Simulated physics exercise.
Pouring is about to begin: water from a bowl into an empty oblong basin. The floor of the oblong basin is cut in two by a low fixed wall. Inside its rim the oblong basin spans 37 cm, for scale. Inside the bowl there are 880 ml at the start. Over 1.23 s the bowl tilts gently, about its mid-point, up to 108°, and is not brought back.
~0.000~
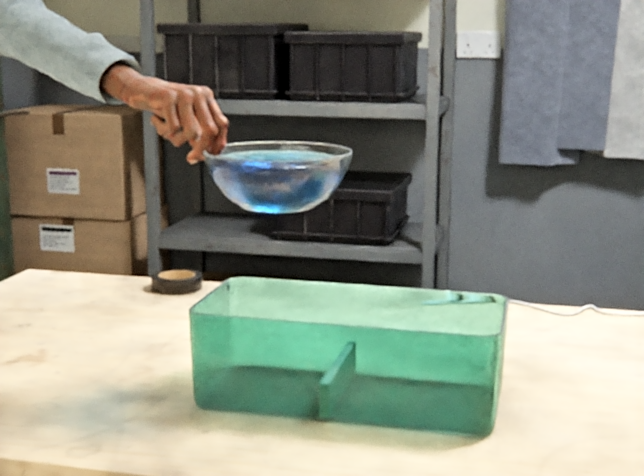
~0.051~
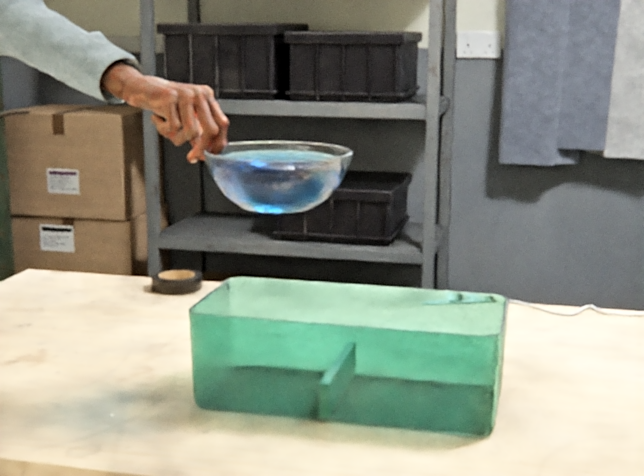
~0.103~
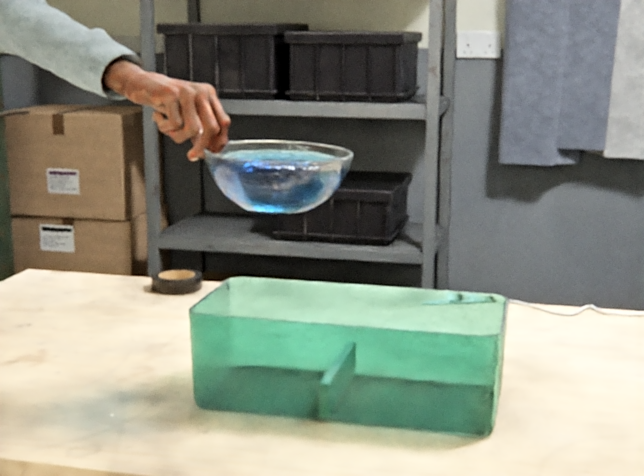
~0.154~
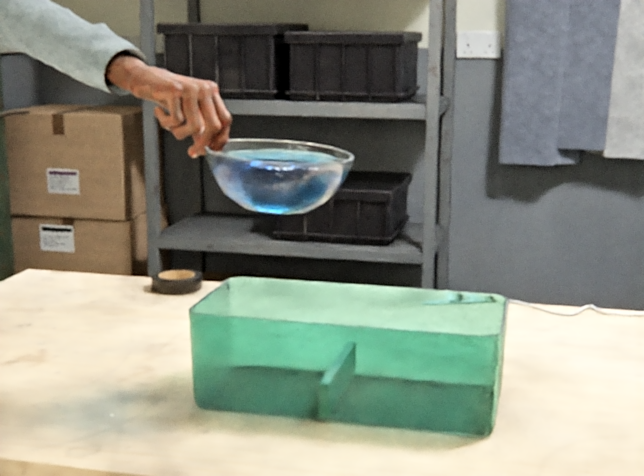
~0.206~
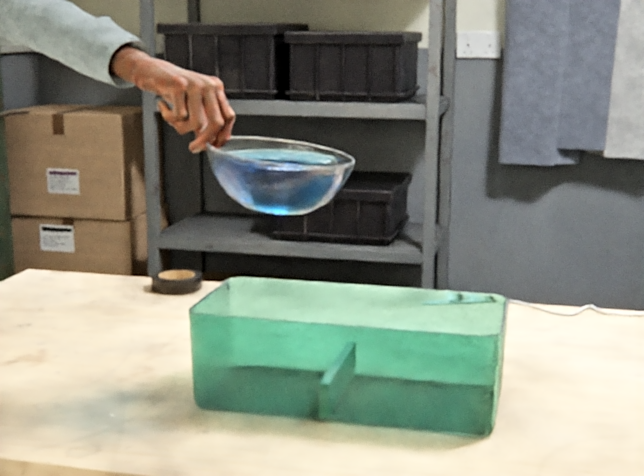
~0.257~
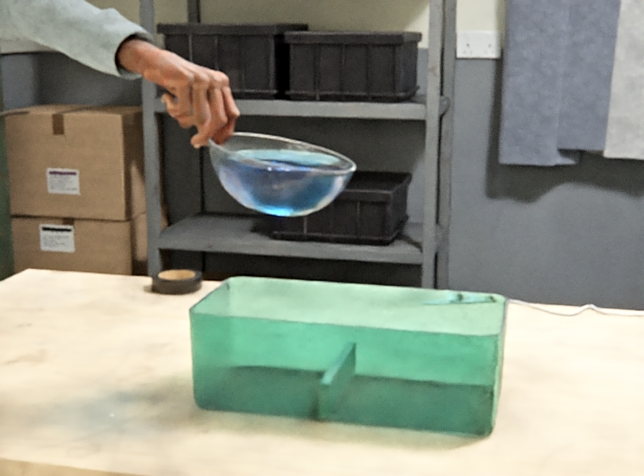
A glass bowl of blue water, held by a hand at its left rim above a green basin with a low divider, stayed nearly level at first, then was gently tilted down toward the right.
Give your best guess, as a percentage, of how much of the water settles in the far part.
I would say 91 per cent of it settles there.
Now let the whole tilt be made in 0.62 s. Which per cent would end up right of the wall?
In that case, some 80 percent.
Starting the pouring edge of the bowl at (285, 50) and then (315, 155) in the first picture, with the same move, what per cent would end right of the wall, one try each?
Result: 70 per cent, then 80 per cent.
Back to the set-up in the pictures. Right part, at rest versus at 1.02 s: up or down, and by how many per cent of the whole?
It ends up higher by roughly 1.
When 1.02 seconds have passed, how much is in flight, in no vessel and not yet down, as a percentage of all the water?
3 in a hundred, give or take.
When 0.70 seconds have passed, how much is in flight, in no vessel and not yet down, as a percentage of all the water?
Share: Roughly 38 per cent.
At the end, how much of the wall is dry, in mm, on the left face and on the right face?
On the left it's about 42 mm; on the right, about 18 mm.
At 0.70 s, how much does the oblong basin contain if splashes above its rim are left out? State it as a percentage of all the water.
At that time the basin holds about 32 per cent of the liquid.
After 0.70 s the tilt is 65° and 30 per cent is still to pour, 0 is left of the wall and 32 right of it.
After 1.02 s the tilt is 101° and 0 per cent is still to pour, 7 is left of the wall and 90 right of it.
After 1.36 s the tilt is 108° and 0 per cent is still to pour, 8 is left of the wall and 91 right of it.
After 1.73 s the tilt is 108° and 0 per cent is still to pour, 8 is left of the wall and 91 right of it.
In the end 8 per cent lies left of the wall, 91 right of it and 1 outside.
